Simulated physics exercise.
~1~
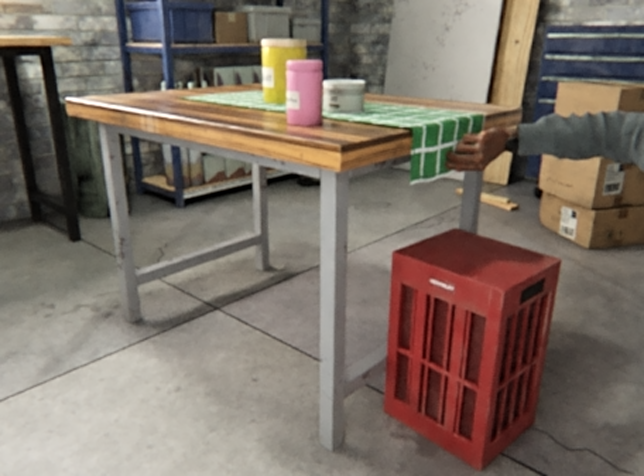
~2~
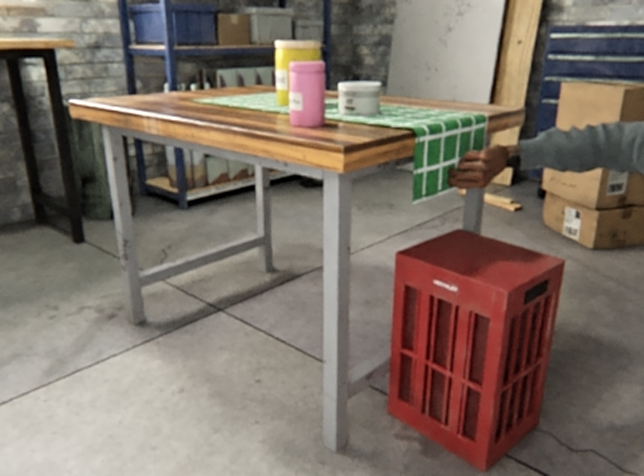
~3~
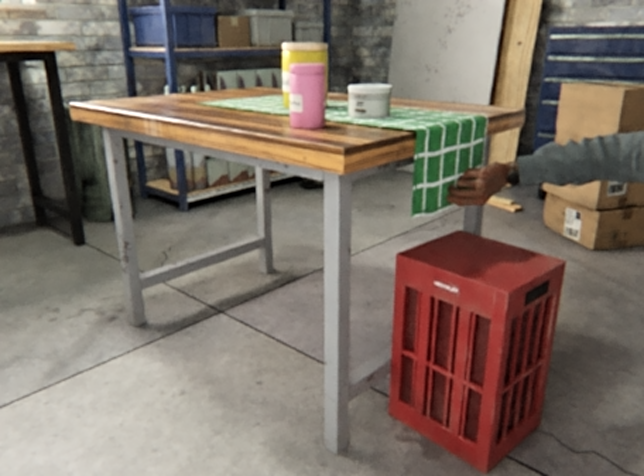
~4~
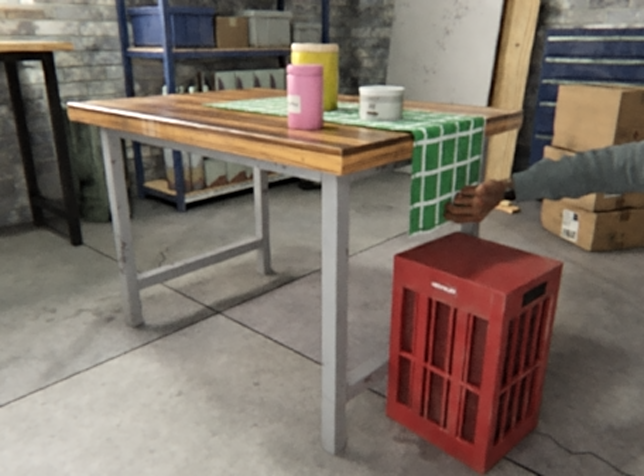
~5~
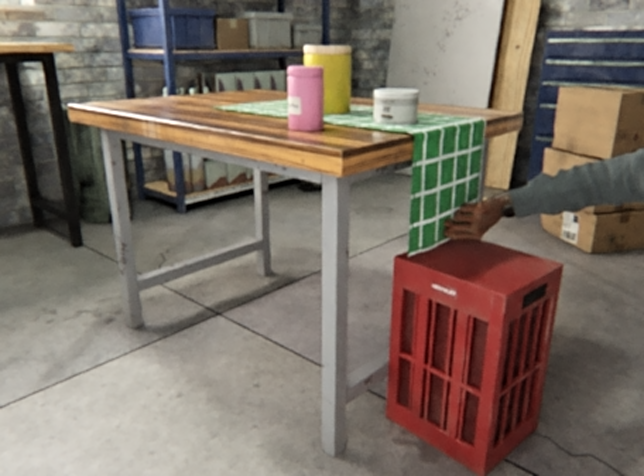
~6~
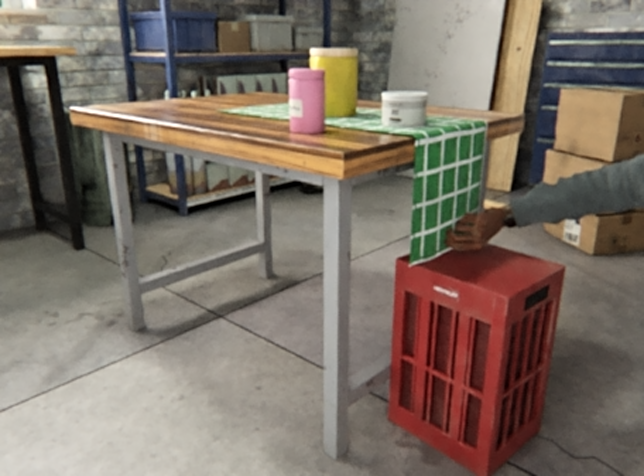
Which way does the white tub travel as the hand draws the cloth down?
The white tub moves to the right, carried along with the cloth.
